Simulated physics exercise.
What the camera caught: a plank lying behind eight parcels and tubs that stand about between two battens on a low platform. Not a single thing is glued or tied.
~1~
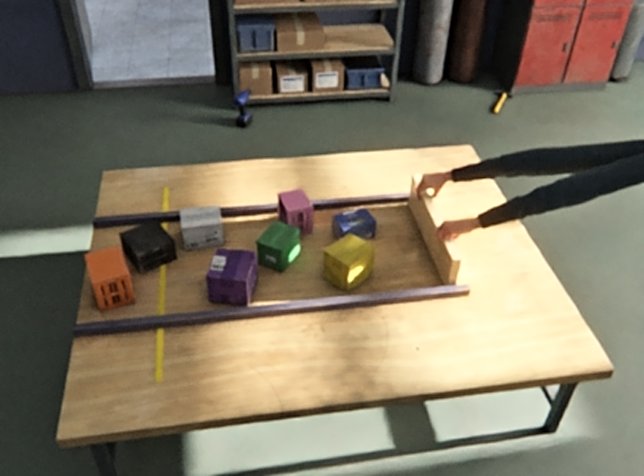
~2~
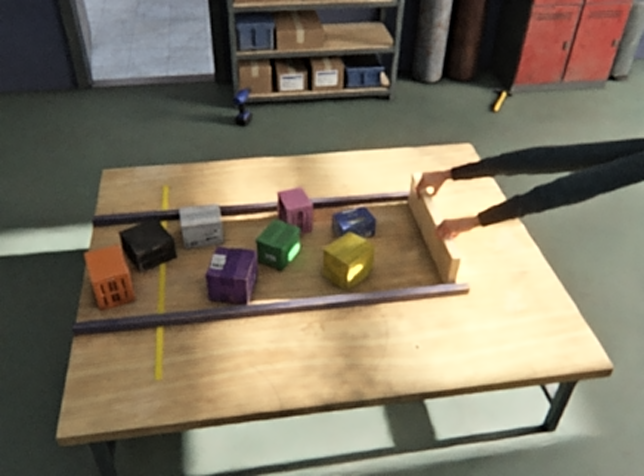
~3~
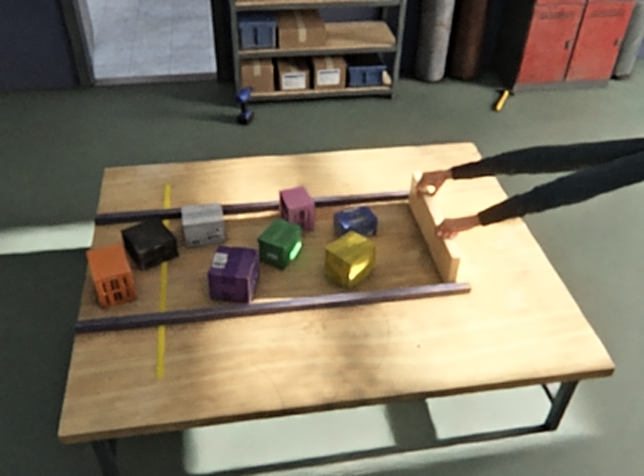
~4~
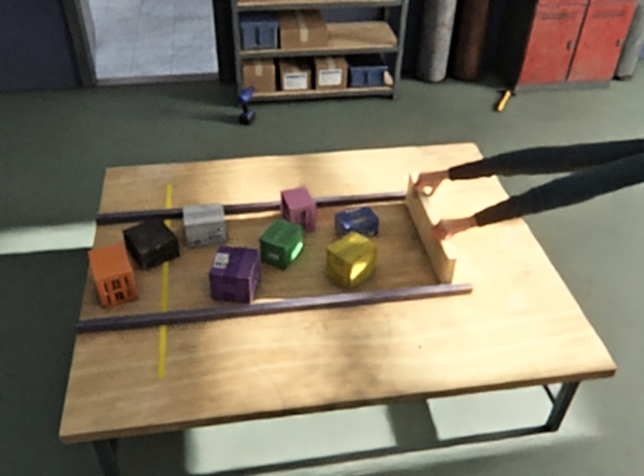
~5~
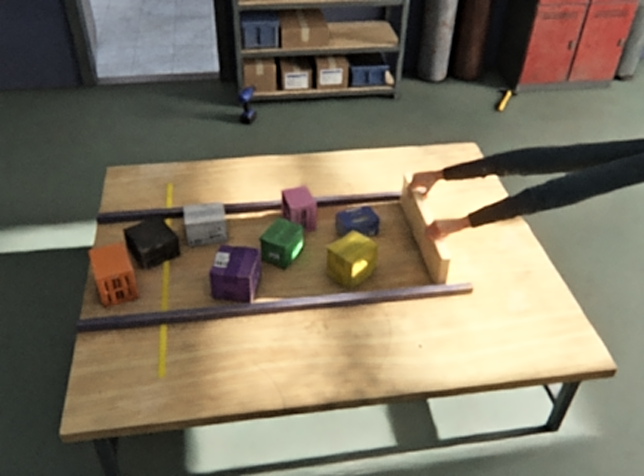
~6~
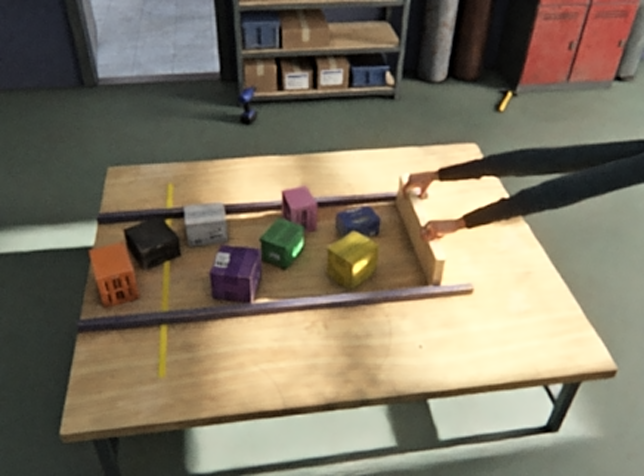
A wooden plank, held upright by two hands reaching in from the right, stands still at first behind eight colored boxes scattered between two dark rails on a table. The hands then slide it slightly left, toward the yellow and blue boxes, while all the boxes stay where they are.
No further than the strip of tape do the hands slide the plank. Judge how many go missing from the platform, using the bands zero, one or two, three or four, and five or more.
In the end, the drop-off count sits at one or a two.
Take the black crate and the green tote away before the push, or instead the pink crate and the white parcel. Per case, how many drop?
First try: 1 fallen; other try: 1.
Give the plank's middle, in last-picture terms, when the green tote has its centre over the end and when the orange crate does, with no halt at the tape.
Estimated middle: (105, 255), and (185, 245) for the other.
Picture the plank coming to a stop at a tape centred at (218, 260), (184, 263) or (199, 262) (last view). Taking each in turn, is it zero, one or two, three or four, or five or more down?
Well, it comes out as not one, none at all and zero, in that order.
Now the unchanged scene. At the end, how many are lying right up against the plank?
It ends up touching 4.
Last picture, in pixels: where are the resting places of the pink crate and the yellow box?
The pink crate comes to rest at (150, 215), and the yellow box comes to rest at (145, 291).
A little later, none off yet; orange crate at rest near (114, 274); black crate at rest near (152, 243); white parcel at rest near (206, 224).
Next, none off yet; orange crate at rest near (114, 274); black crate at rest near (152, 243); white parcel shifted a little near (189, 224).
Later still, none off yet; orange crate shifted a little near (106, 279); black crate shifted about its own width near (126, 249); white parcel shifted about its own width near (152, 224).
When it is over, the number that fall off is one or two; down, orange crate.
